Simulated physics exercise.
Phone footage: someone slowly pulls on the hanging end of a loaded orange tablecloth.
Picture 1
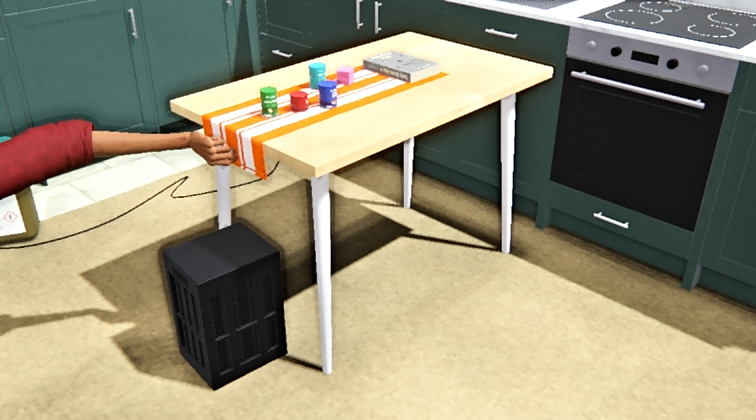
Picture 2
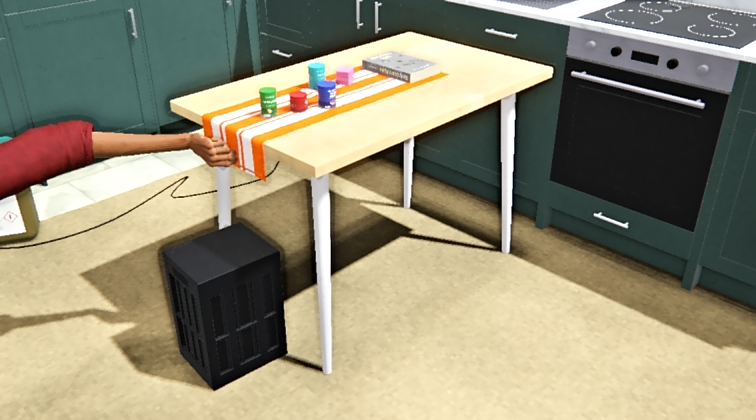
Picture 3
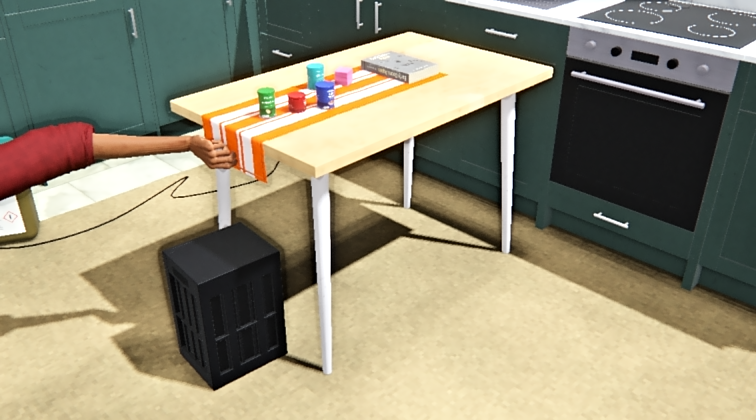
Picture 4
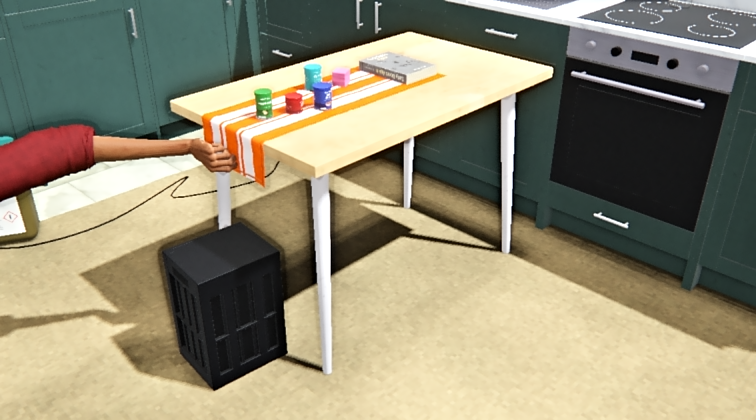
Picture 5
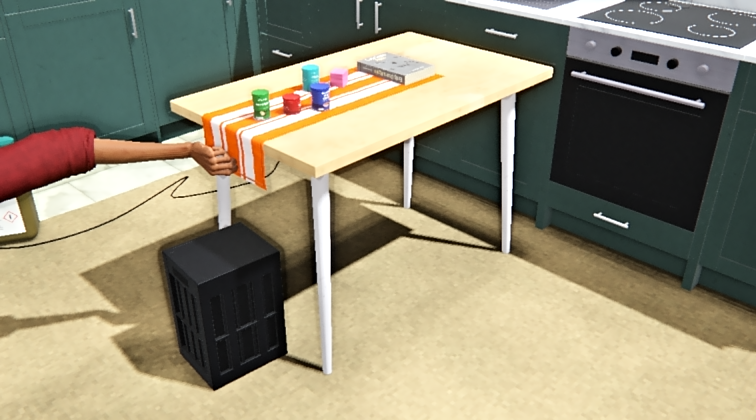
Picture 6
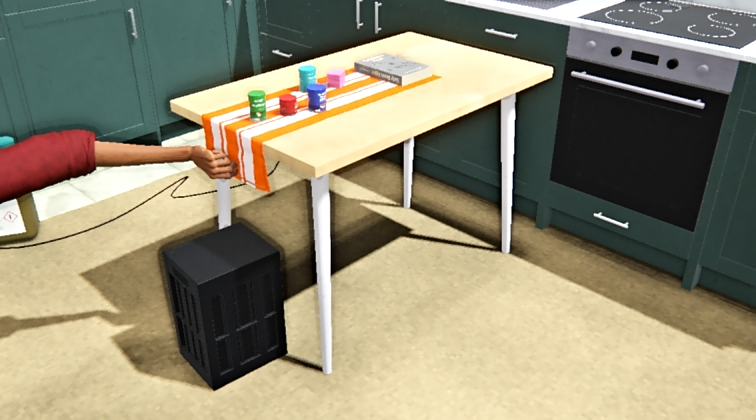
A hand at the left slowly pulled the hanging end of an orange and white tablecloth, and the colourful cans, pot, pink cube and grey box on it slid slightly left along the table.
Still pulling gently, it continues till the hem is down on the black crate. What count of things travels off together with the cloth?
I predict that two objects will leave the top.
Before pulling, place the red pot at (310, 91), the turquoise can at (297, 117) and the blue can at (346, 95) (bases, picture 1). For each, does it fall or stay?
Watch the red pot hang on, the turquoise can go down and the blue can hang on.
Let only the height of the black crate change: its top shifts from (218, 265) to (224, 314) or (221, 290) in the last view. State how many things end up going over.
Totals 4, 3.
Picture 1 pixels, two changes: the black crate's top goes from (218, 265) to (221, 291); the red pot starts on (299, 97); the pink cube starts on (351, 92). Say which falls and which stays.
The red pot ends up off the top and the pink cube ends up still on top.
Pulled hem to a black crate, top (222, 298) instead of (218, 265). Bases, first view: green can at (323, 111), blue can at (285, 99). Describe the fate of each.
Green can: Off. Blue can: Off.
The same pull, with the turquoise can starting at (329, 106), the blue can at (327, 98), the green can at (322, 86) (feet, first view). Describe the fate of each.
Record - turquoise can retained; blue can retained; green can retained.
Soon after, hem near (238, 208); all still up.
Then, hem on the crate; green can gone.
At rest, hem on the crate; green can and red pot gone. The count of fallen things is two.
